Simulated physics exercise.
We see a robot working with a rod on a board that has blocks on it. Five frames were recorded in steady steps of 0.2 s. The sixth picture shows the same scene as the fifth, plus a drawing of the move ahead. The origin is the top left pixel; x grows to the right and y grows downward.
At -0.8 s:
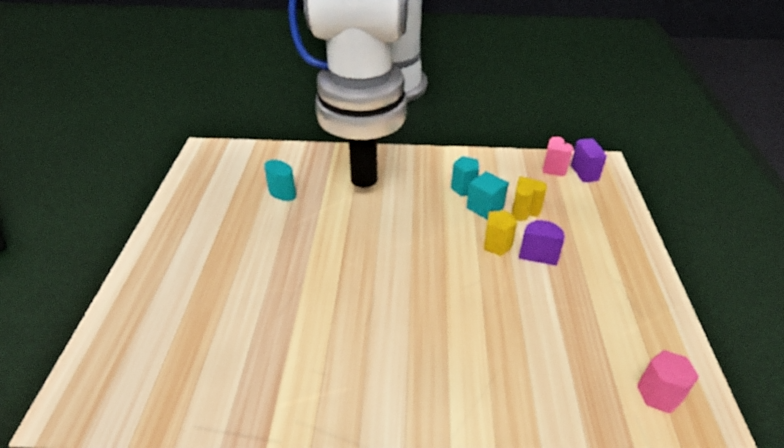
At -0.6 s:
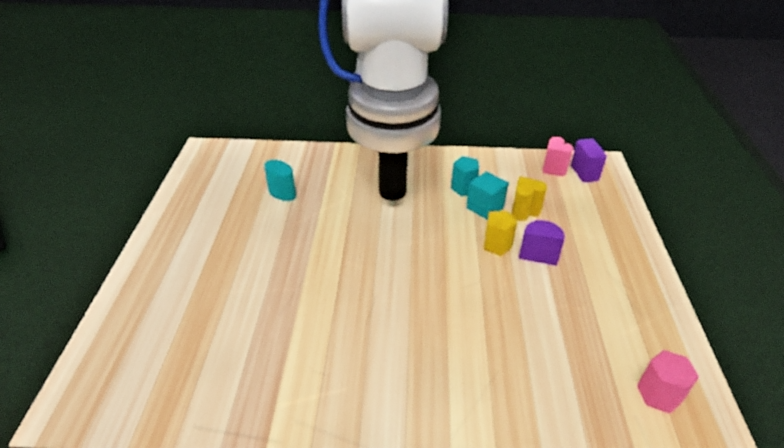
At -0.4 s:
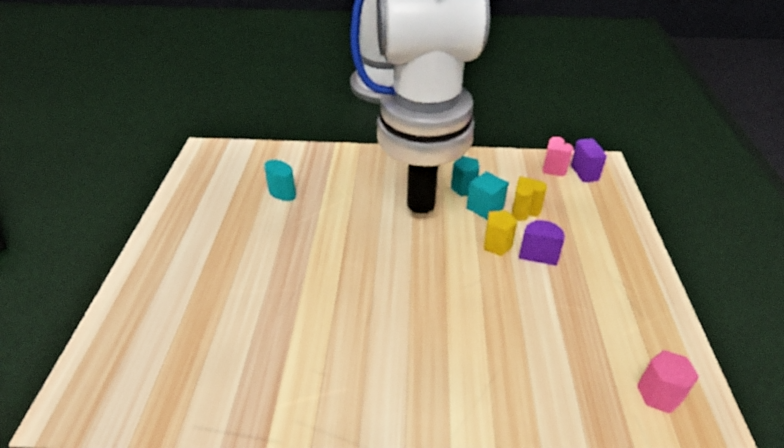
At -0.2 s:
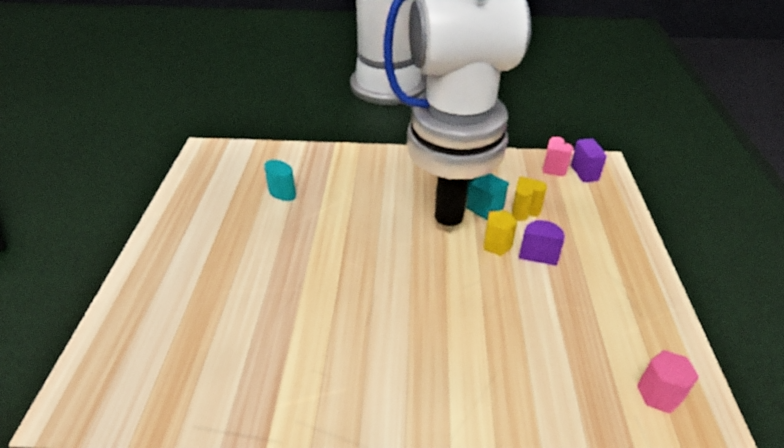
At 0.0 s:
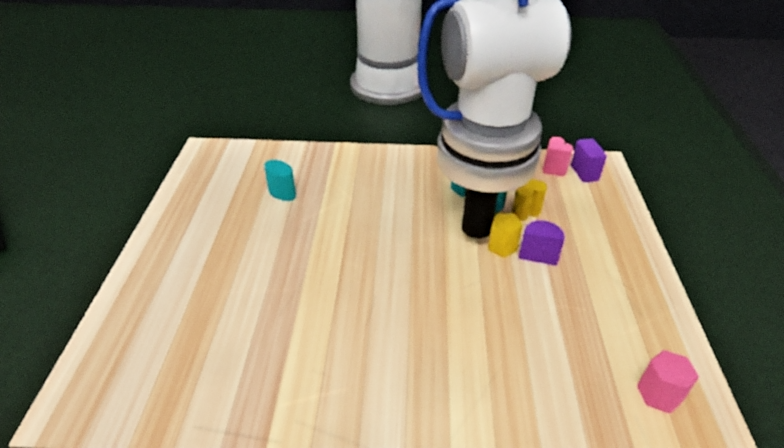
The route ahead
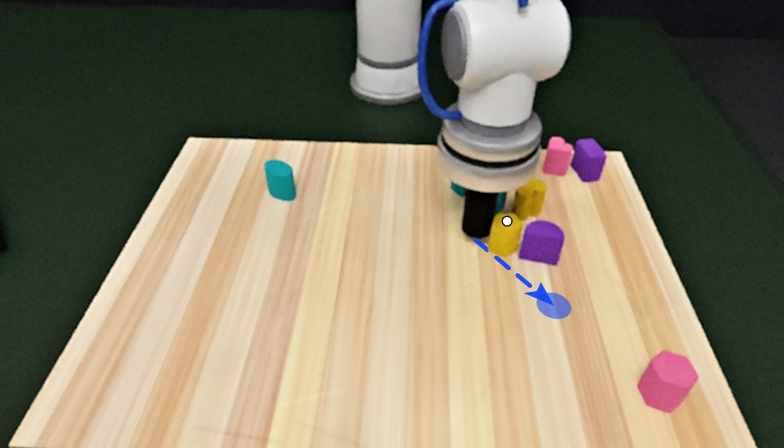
White robot arm sweeping a black rod rightward and nearer across a wooden board, nudging a yellow block beside a purple one.
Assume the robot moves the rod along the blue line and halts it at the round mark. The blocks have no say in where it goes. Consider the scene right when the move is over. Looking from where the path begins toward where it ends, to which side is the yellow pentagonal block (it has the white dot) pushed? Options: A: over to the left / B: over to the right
(A)
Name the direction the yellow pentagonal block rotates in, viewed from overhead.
The block spins anticlockwise.
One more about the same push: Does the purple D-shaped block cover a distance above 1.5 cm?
I believe so.
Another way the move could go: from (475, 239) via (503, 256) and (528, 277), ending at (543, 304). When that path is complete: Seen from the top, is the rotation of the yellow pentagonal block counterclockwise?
I expect so.
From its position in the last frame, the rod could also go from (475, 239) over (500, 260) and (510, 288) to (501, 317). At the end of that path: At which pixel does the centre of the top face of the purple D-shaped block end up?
It sits at (574, 237).
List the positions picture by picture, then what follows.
Rod's lower end at (364, 180); turquoise square at (489, 182); yellow pentagonal block at (502, 219); purple D-shaped block at (545, 229), in the first frame.
Rod at (393, 192); blocks still, in the second frame.
Rod at (421, 205); blocks still, in the third frame.
Rod at (449, 217); blocks still, in the fourth frame.
Rod at (476, 229); turquoise square hidden; yellow pentagonal block at (507, 221); purple D-shaped block at (545, 229), in the fifth frame.
Drawn move, in a line from (475, 239) to (554, 305); the dot is on the yellow pentagonal block.
What follows on the original path. One third of the way, rod at (501, 250); yellow pentagonal block at (533, 230), turned 35° anticlockwise; purple D-shaped block at (567, 233).
Two thirds of the way, rod at (528, 271); yellow pentagonal block at (539, 233), turned 55° anticlockwise; purple D-shaped block at (574, 233).
At the end, rod at (557, 295); turquoise square still; yellow pentagonal block at (539, 233), turned 55° anticlockwise; purple D-shaped block at (574, 233).
